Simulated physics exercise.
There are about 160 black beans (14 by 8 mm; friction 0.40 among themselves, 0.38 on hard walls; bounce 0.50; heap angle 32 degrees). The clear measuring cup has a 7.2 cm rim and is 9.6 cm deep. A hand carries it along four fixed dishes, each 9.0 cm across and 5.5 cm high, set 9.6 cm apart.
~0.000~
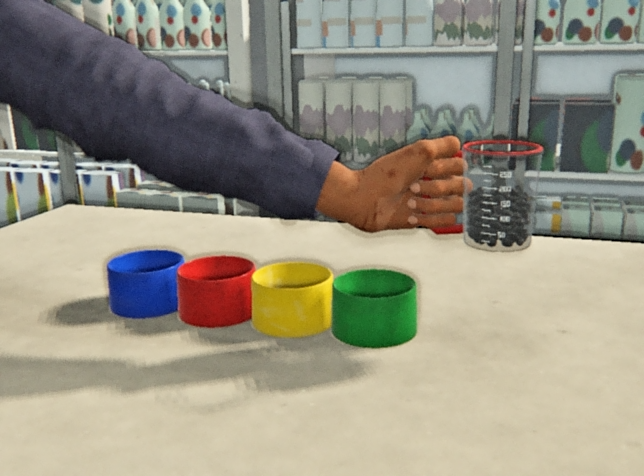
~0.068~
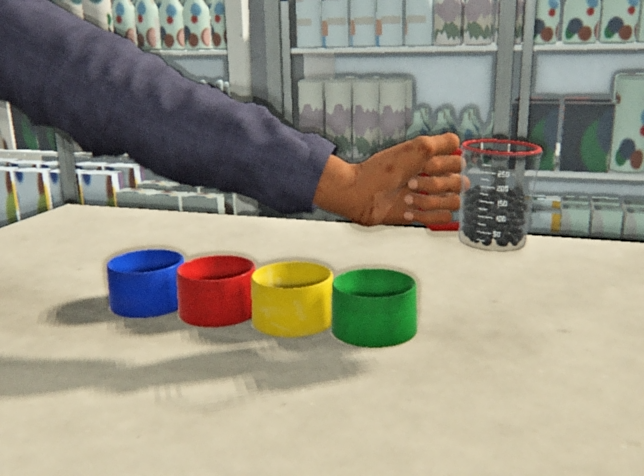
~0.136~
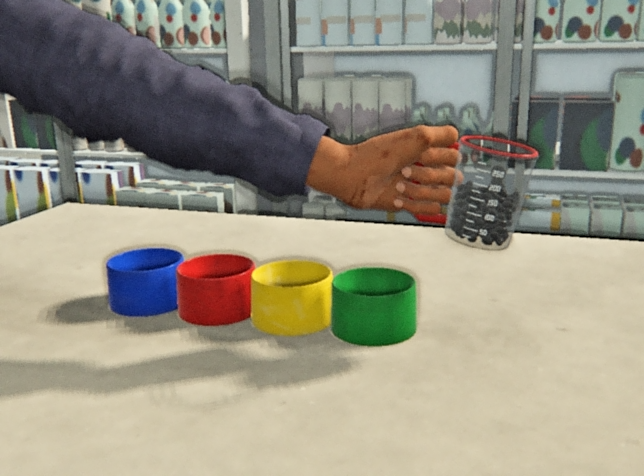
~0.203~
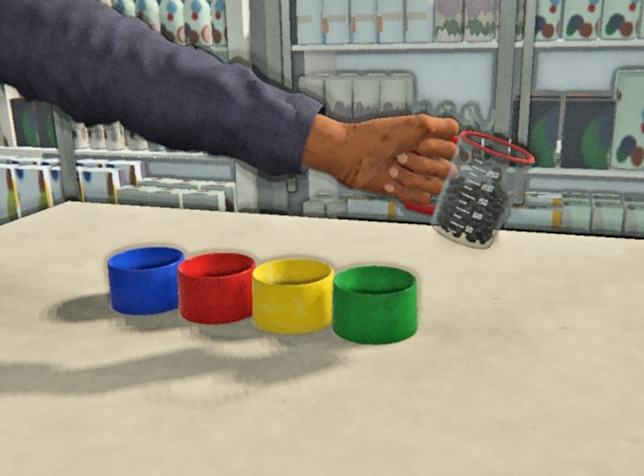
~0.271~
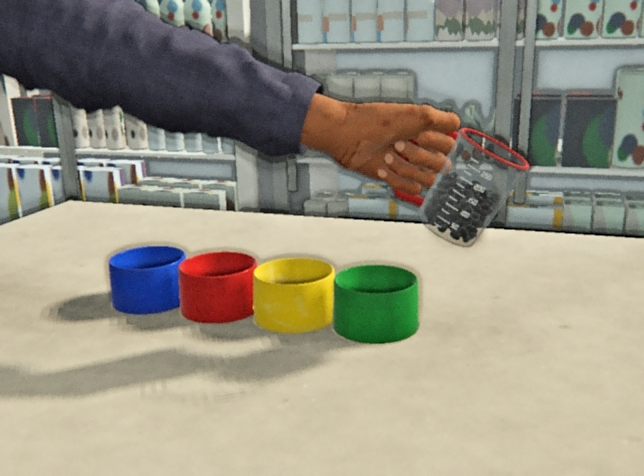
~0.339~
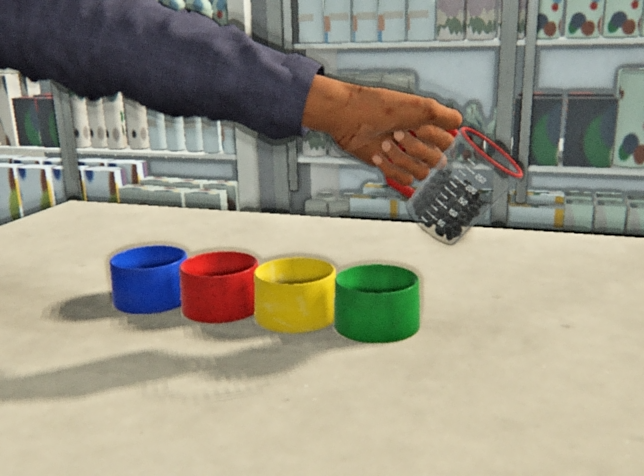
In a shop or storeroom with stocked shelves behind, a pale tabletop is seen from slightly above. Four small round dishes, blue, red, yellow and green from left to right, sit in a row, while a dark-sleeved arm holds a clear, red-rimmed measuring cup of black beans at right. The hand moves the cup slightly leftward, steadily tilting its rim to the right, as the view stays almost still.
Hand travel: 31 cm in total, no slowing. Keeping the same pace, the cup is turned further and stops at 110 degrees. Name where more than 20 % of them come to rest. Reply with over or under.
Red under, blue under, green over, yellow under, counter over.
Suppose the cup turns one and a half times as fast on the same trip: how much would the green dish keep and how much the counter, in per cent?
Green 30, counter 70.
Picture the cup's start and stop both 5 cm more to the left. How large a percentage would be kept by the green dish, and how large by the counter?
Shares - green 60 / counter 10.
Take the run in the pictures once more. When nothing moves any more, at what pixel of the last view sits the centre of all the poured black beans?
After settling, the middle sits near (383, 318).
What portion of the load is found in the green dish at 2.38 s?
By that moment, around 60 percent has got there.
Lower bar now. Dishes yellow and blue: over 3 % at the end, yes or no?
Checking yellow: It clears; checking blue: It falls short.
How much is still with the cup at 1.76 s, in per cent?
Somewhere near 5 per cent of the load.
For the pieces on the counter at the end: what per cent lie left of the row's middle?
Roughly 0 %.
After 1.19 s, tilt 110 degrees; cup holds 45 %, green 25 %.
After 1.76 s, tilt 110 degrees; cup holds 5 %, green 60 %, yellow 5 %.
Then, at 2.38 s, tilt 110 degrees; cup holds 0 %, green 60 %, yellow 10 %.
By 2.7 s all is still; red 0 %, blue 0 %, green 60 %, yellow 10 %, counter 30 %.
